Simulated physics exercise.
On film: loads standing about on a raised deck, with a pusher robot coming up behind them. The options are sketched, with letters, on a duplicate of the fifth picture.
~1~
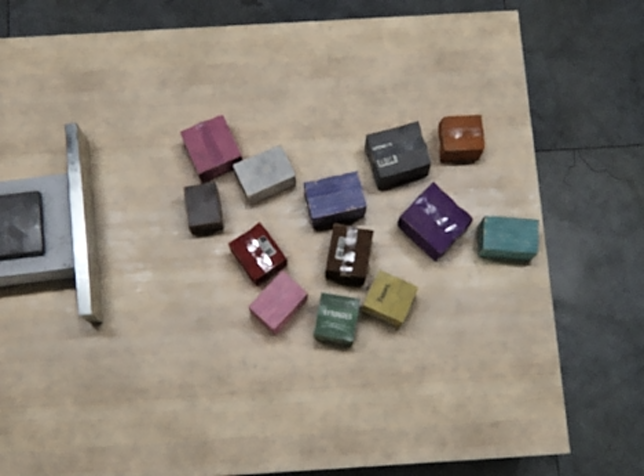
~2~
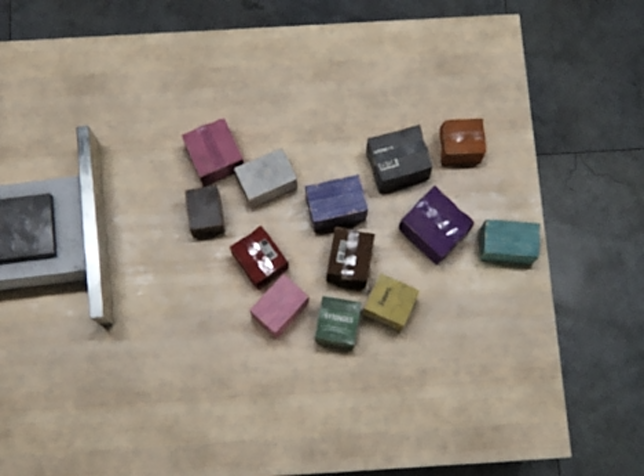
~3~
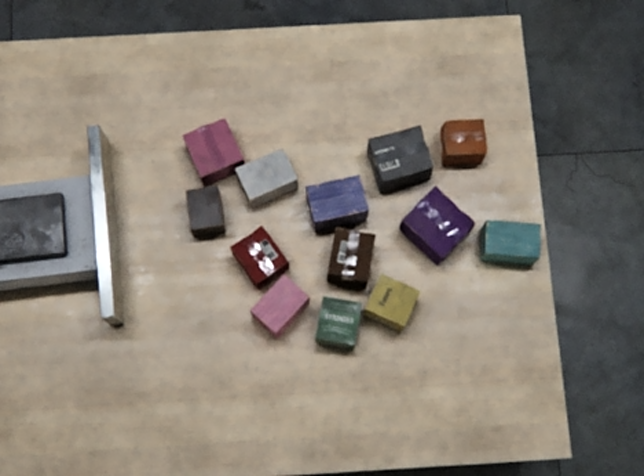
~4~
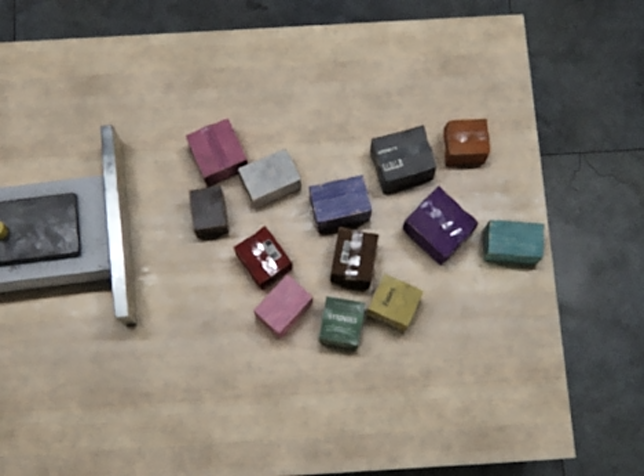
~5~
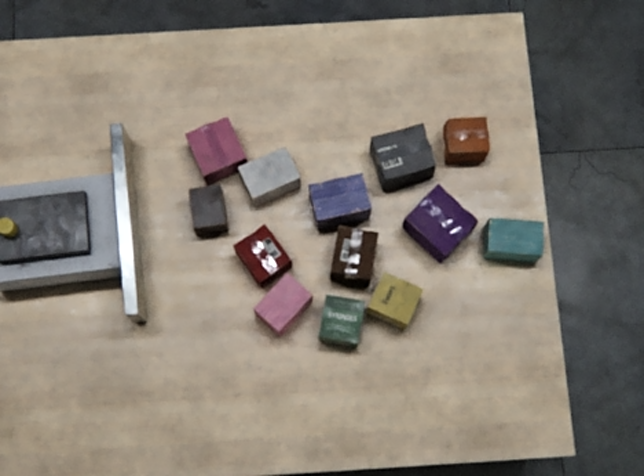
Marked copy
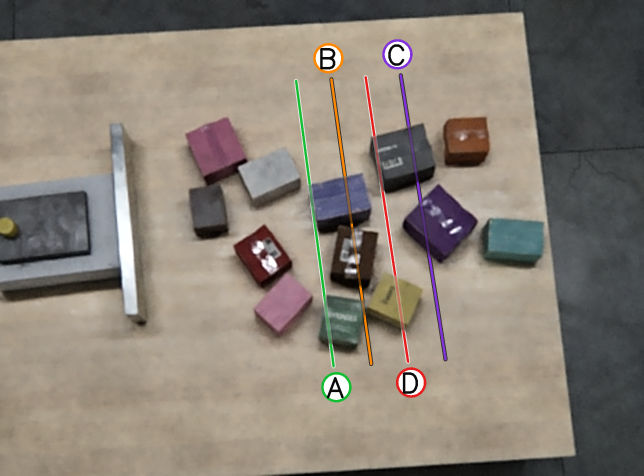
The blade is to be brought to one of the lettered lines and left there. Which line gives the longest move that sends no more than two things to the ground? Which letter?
It can go as far as C.
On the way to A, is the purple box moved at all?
By then, no.
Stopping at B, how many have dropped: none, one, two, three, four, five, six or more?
The count is none.
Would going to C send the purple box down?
No.
On the marked copy, A at (314, 219); B at (351, 217); C at (422, 213); D at (386, 215).
Taking C. A third of the way, robot (158, 219); pink box (256, 148); white crate (297, 179).
Two thirds of the way, robot (264, 213); turquoise crate (522, 241); orange box (486, 131).
When it is over, robot (349, 208); orange box over the edge; turquoise crate over the edge; two fallen.
As for the rest, A is within the limit but short; B is within the limit but short; D is within the limit but short.
